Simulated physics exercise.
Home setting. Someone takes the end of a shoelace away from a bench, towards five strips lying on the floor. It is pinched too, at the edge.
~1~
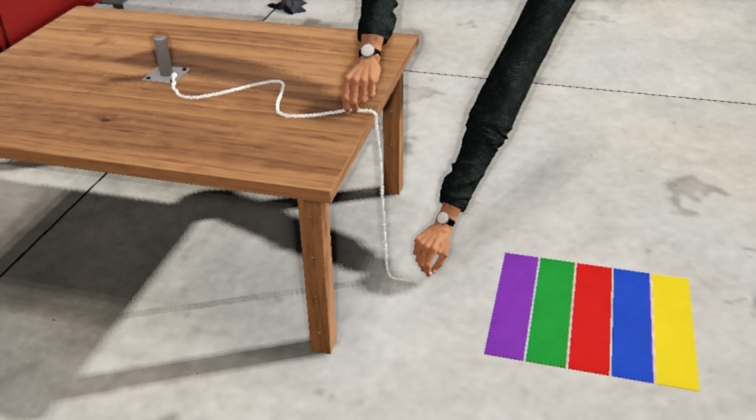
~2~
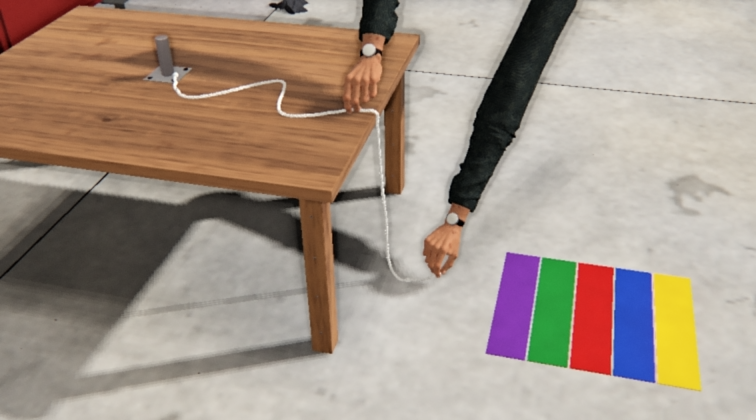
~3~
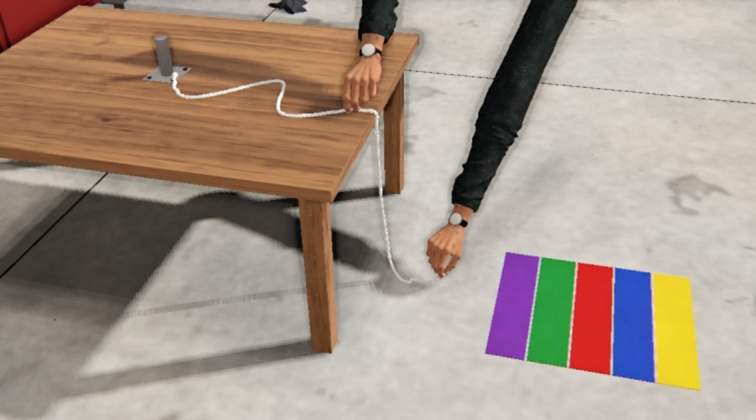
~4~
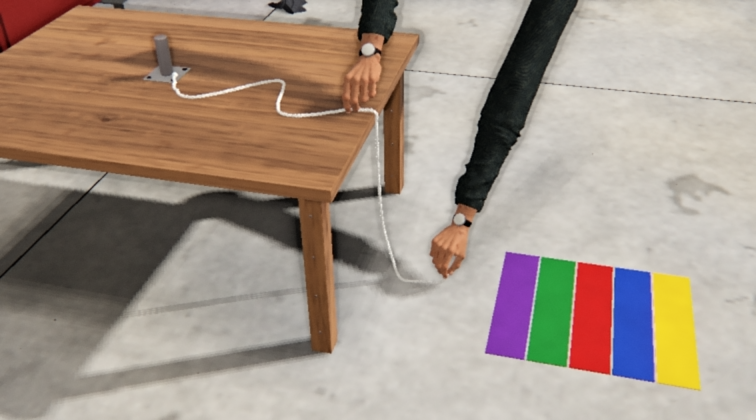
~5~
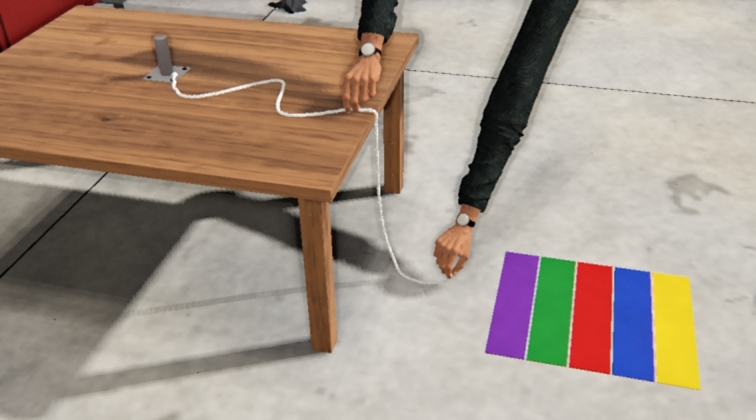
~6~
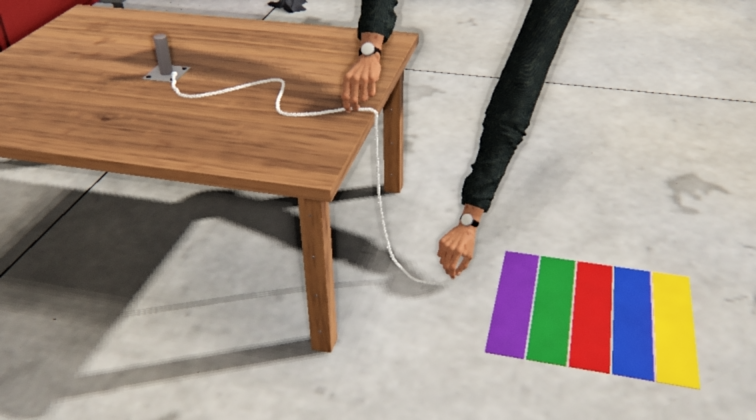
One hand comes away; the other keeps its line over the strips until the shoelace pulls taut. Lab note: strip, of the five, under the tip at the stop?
Yellow.
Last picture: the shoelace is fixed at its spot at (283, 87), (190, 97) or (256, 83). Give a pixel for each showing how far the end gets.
It would sit near (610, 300) the first time, (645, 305) the second and (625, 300) the third.
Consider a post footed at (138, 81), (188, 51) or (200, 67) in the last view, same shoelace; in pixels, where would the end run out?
Per try, approx.: (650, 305); (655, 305); (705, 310).
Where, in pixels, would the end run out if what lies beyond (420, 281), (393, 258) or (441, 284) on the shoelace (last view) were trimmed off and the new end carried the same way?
About (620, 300) first, then about (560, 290), and finally about (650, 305).
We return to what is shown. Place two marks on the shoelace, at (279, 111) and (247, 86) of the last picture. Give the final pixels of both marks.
First: (379, 108). Second: (282, 90).
Early on, end near (613, 299); over red.
Midway, end near (652, 304); over blue.
At the end of the slack, end near (676, 308); over yellow. The end stops over the yellow strip.
